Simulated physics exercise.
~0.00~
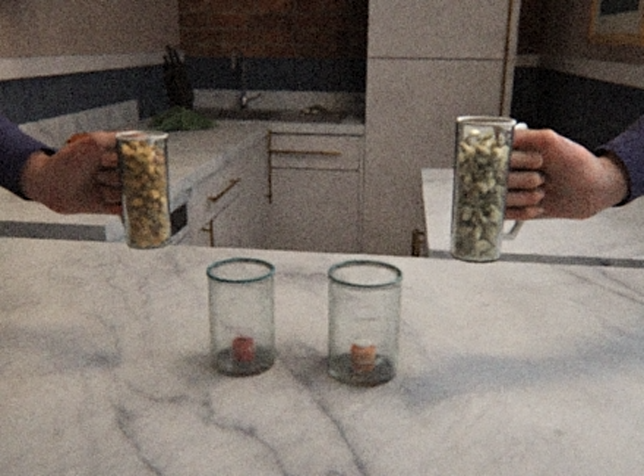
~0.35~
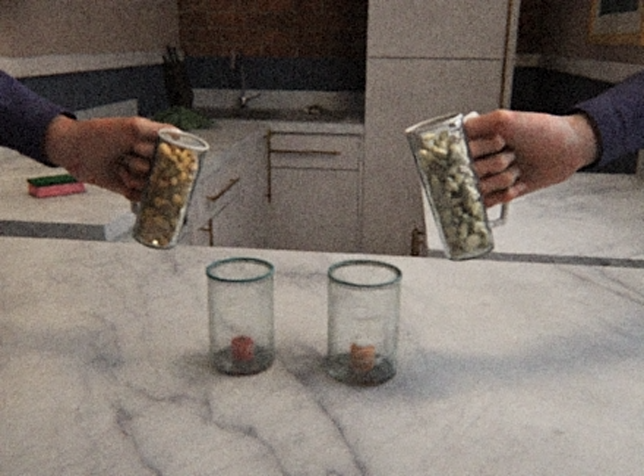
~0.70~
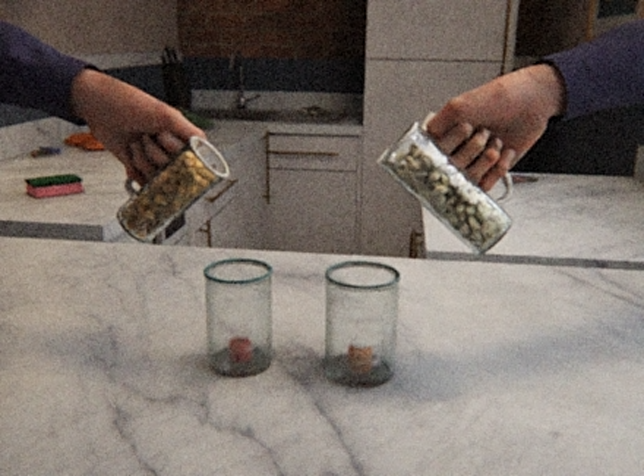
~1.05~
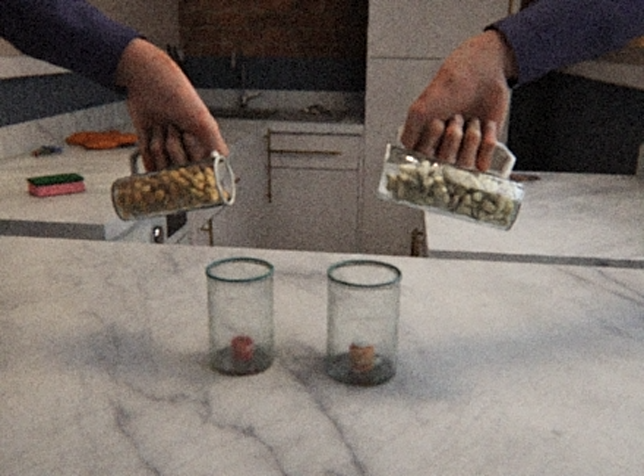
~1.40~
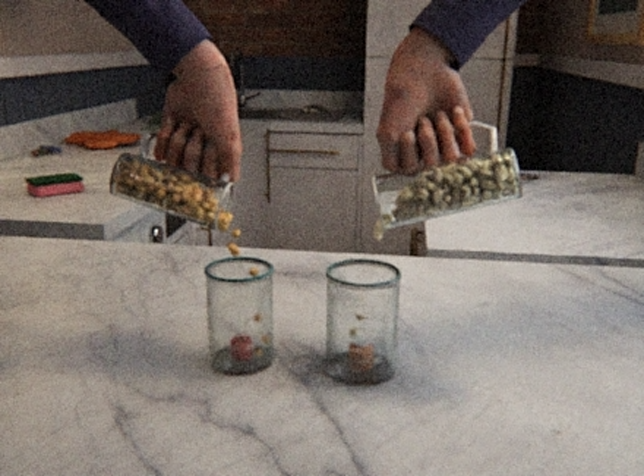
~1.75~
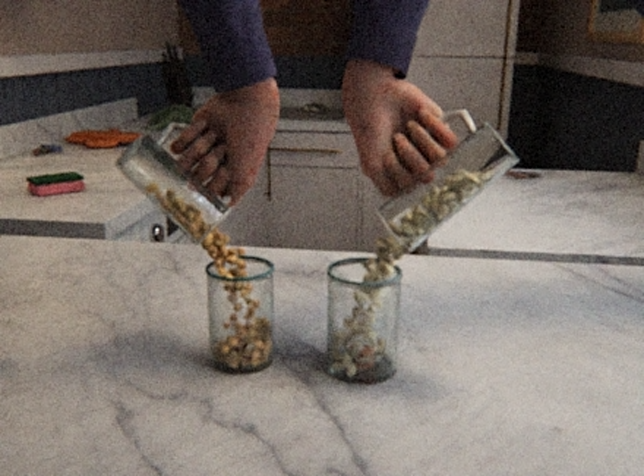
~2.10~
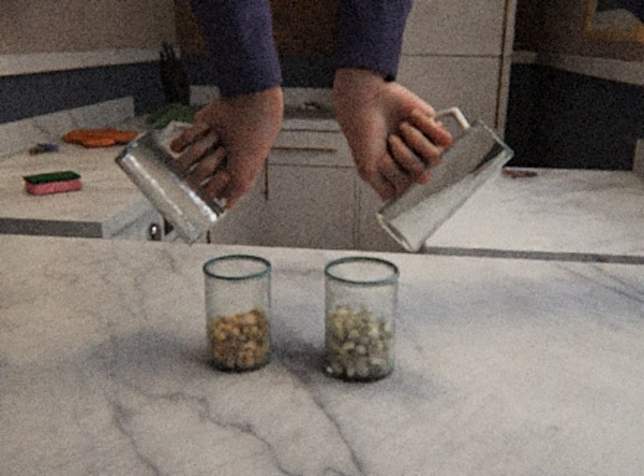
In this clip, two hands tilt clear cups of dry, loose pieces over two glass containers on a marble counter, each holding a small reddish object, and pour until the cups are empty, leaving both containers partly filled and both objects covered.
